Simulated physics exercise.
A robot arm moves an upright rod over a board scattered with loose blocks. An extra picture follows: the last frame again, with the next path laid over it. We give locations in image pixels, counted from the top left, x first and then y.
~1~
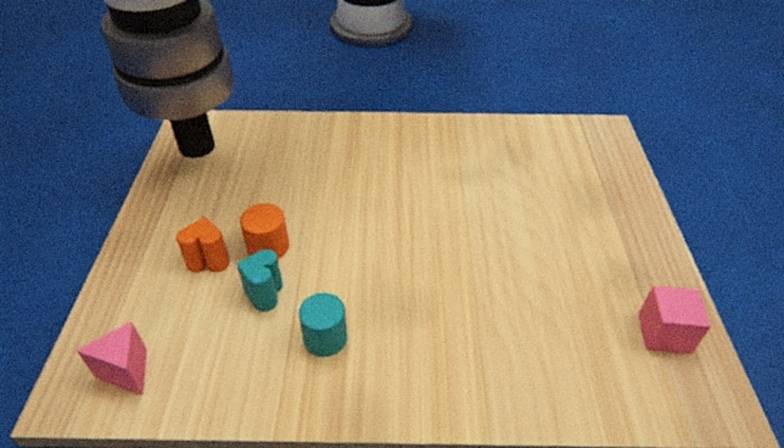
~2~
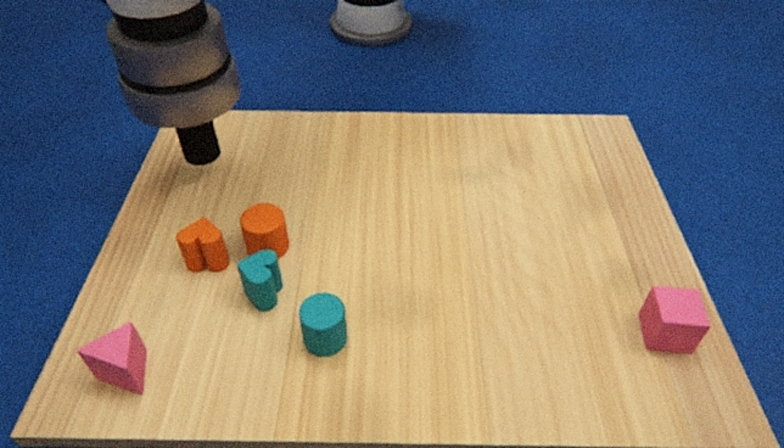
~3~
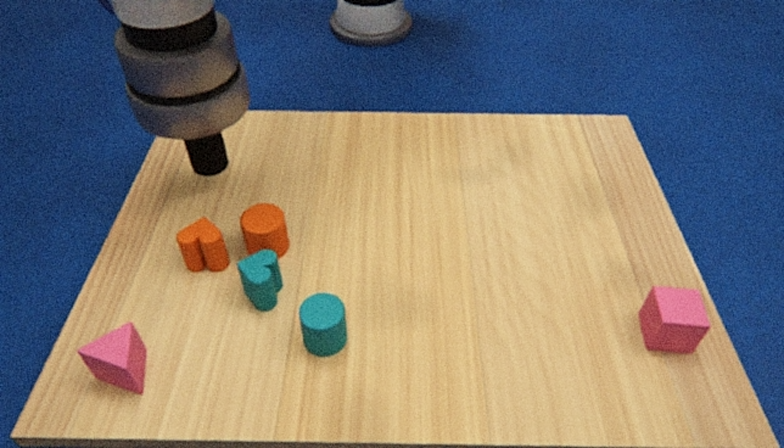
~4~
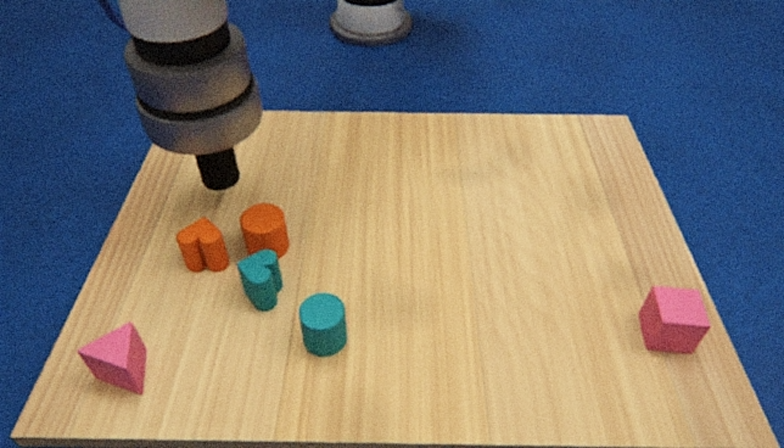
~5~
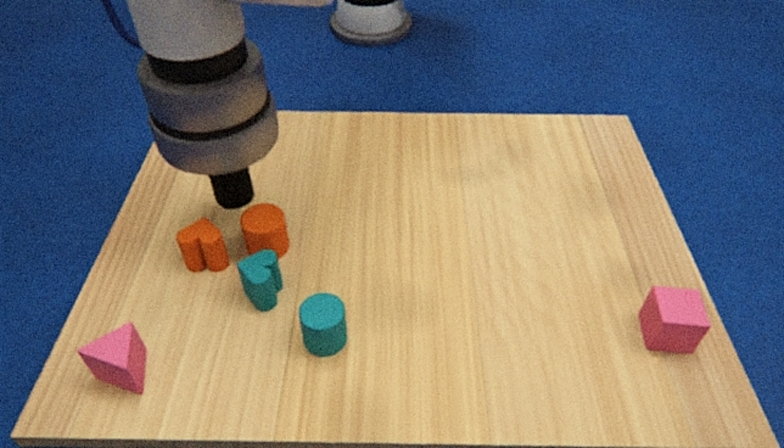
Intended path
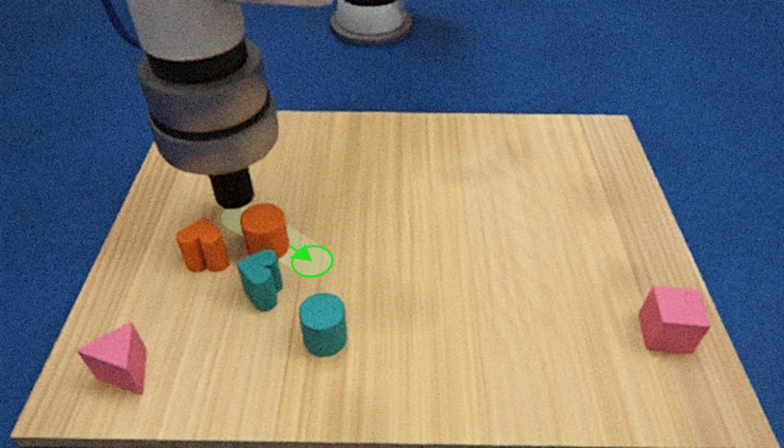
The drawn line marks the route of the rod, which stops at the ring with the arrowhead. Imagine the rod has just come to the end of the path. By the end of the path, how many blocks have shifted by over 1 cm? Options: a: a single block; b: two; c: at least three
(b)
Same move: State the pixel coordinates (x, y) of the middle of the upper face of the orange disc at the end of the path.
At pixel (306, 265).
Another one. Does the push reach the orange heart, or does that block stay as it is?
Once the path ends, it is where it was.
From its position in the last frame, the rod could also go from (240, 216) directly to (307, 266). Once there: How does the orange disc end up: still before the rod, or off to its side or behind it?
It is driven along in front.
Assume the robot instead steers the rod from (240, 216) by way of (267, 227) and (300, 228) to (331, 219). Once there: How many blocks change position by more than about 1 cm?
There will be one block displaced.
The line goes from (240, 216) to (312, 261).
What follows on the original path. One third of the way, rod (260, 211); orange disc (272, 227).
Two thirds of the way, rod (285, 226); turquoise heart (258, 274), turned 30° clockwise; orange disc (291, 246).
At the end, rod (310, 242); orange heart unmoved; turquoise heart (260, 280), turned 55° clockwise; orange disc (306, 265).
